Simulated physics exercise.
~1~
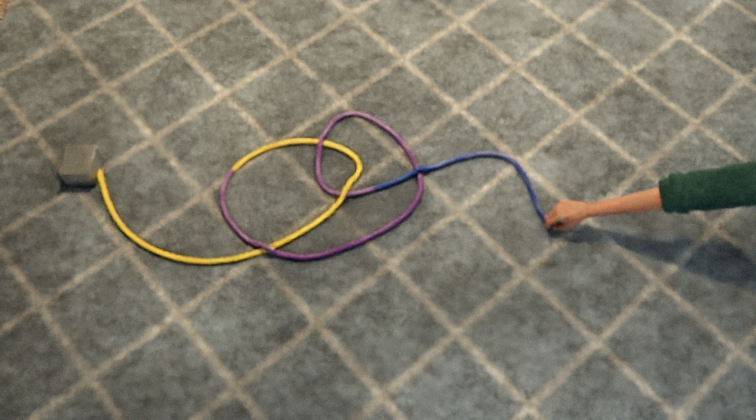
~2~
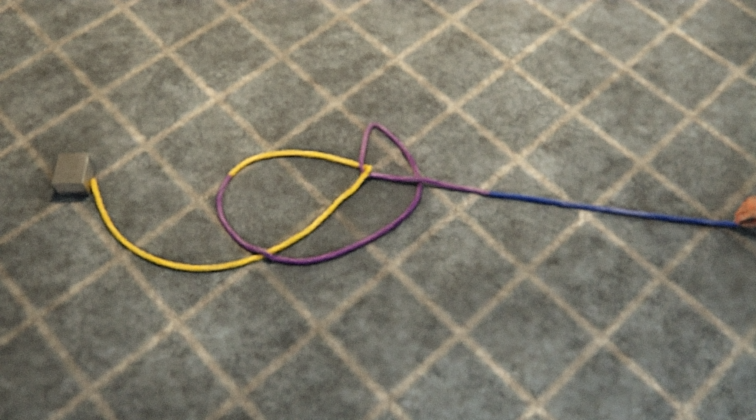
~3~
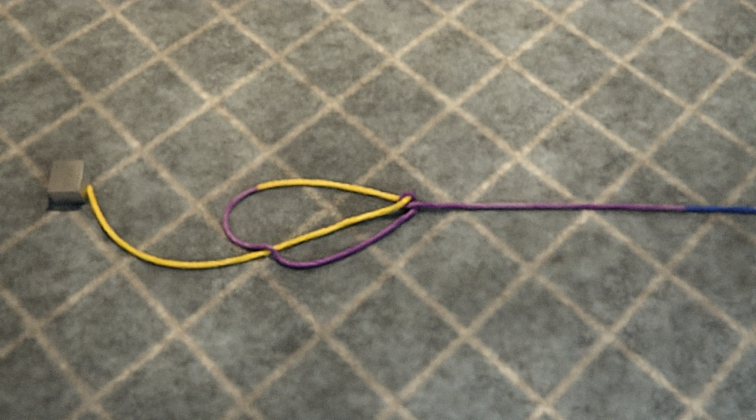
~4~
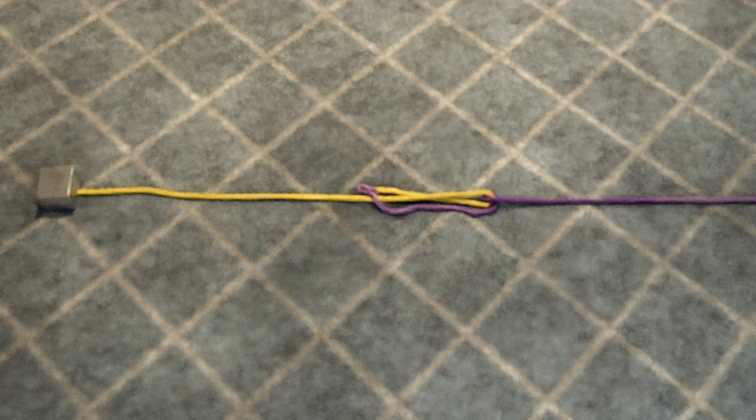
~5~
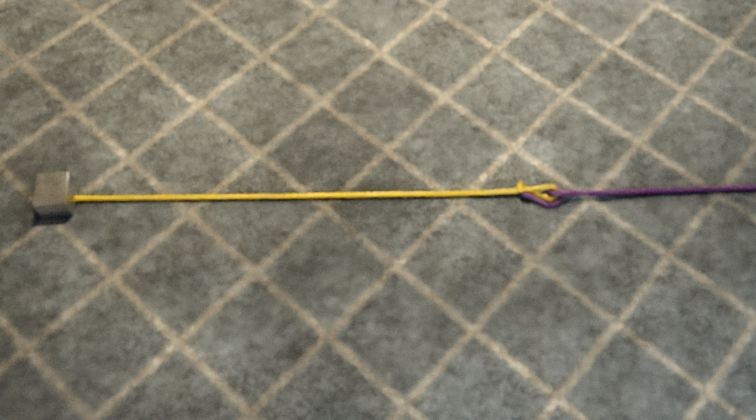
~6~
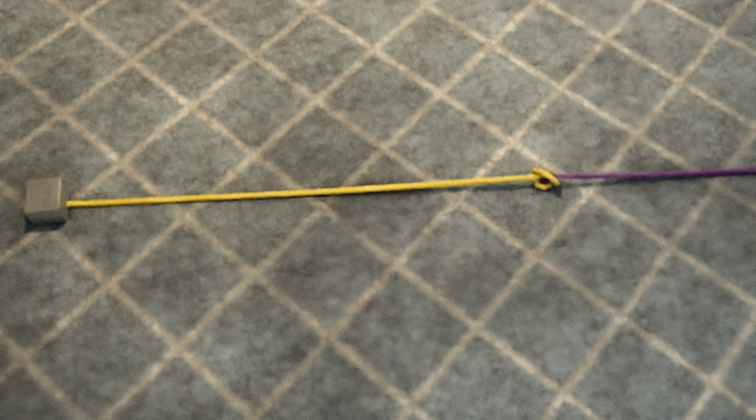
A hand in a dark green sleeve grips the blue end of a rope lying in loops on a grey carpet with a pale diamond pattern, seen from above. The rope runs from a small grey block at the left, yellow at first, then purple and blue, crossing itself in the middle. The hand pulls the blue end to the right and leaves view, straightening that side while the loops narrow. The loops slide rightward and flatten as the yellow part straightens. Finally they close into a small, tight knot right of centre, with the rope stretched taut.
